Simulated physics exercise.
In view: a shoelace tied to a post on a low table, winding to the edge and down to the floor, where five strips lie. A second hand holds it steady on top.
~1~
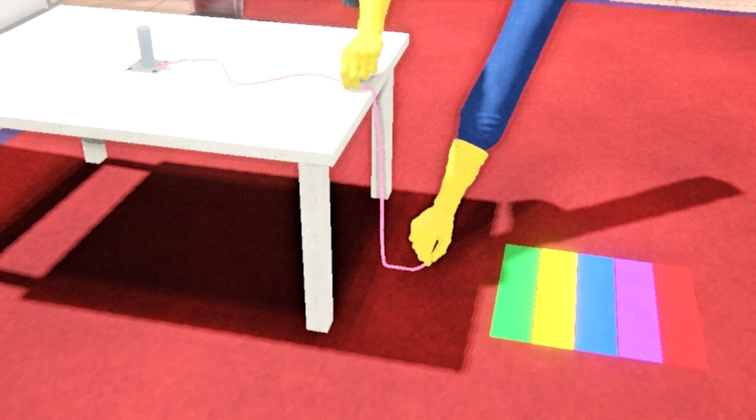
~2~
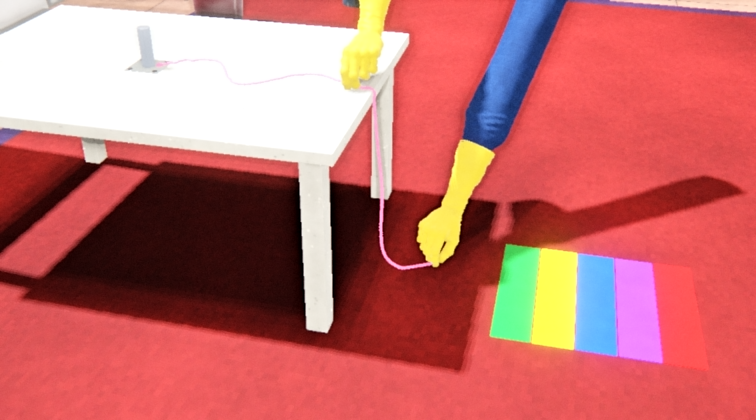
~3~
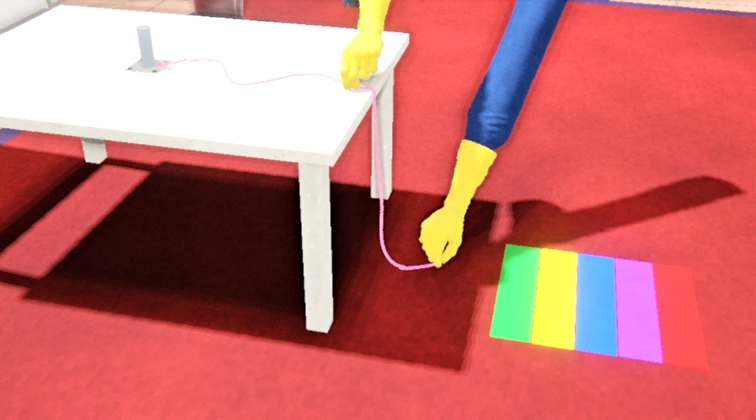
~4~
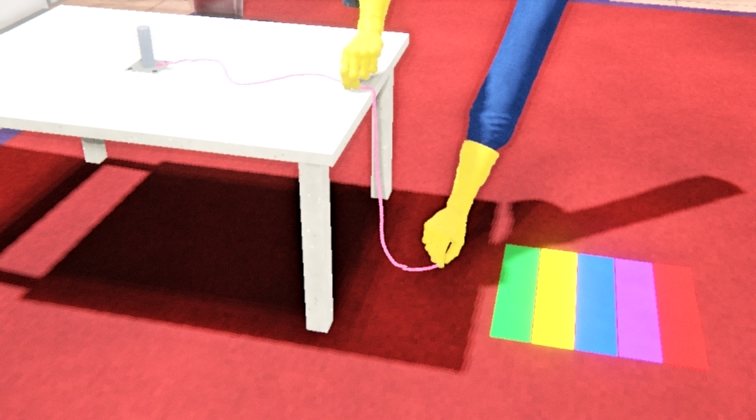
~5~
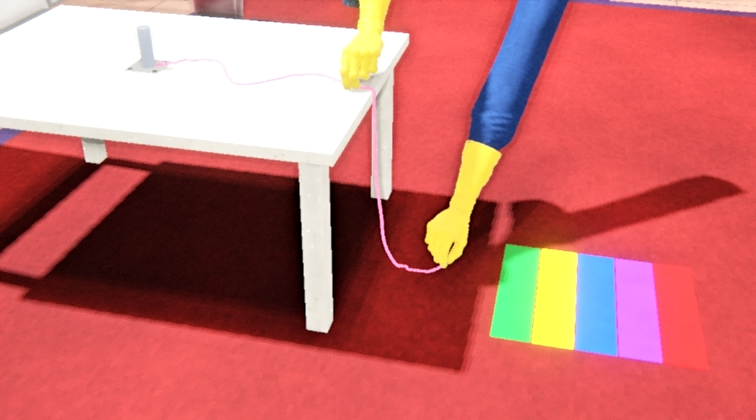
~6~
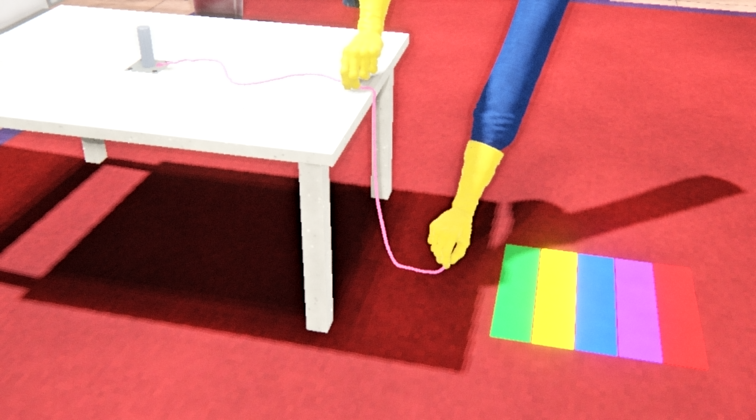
A yellow-gloved hand held a pink string at the edge of a white table while the other hand, low over the red floor, drew its end slightly right, toward five coloured strips.
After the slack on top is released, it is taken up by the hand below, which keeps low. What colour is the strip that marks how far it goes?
That strip is purple.
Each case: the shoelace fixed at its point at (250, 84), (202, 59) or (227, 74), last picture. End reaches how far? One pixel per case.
In order of the tries: About (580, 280), then (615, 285), then (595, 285).
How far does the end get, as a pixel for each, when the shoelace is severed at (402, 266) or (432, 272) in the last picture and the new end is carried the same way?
First (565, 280), then (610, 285).
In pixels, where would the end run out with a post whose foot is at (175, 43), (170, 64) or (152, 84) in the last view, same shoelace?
Near (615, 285), (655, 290) and (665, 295).
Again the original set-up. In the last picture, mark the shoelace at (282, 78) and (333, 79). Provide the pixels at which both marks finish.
At (331, 84), then (385, 101).
Soon after, end near (551, 277); over yellow.
After that, end near (604, 284); over blue.
At the stop, end near (636, 289); over purple. It gets as far as the purple strip.
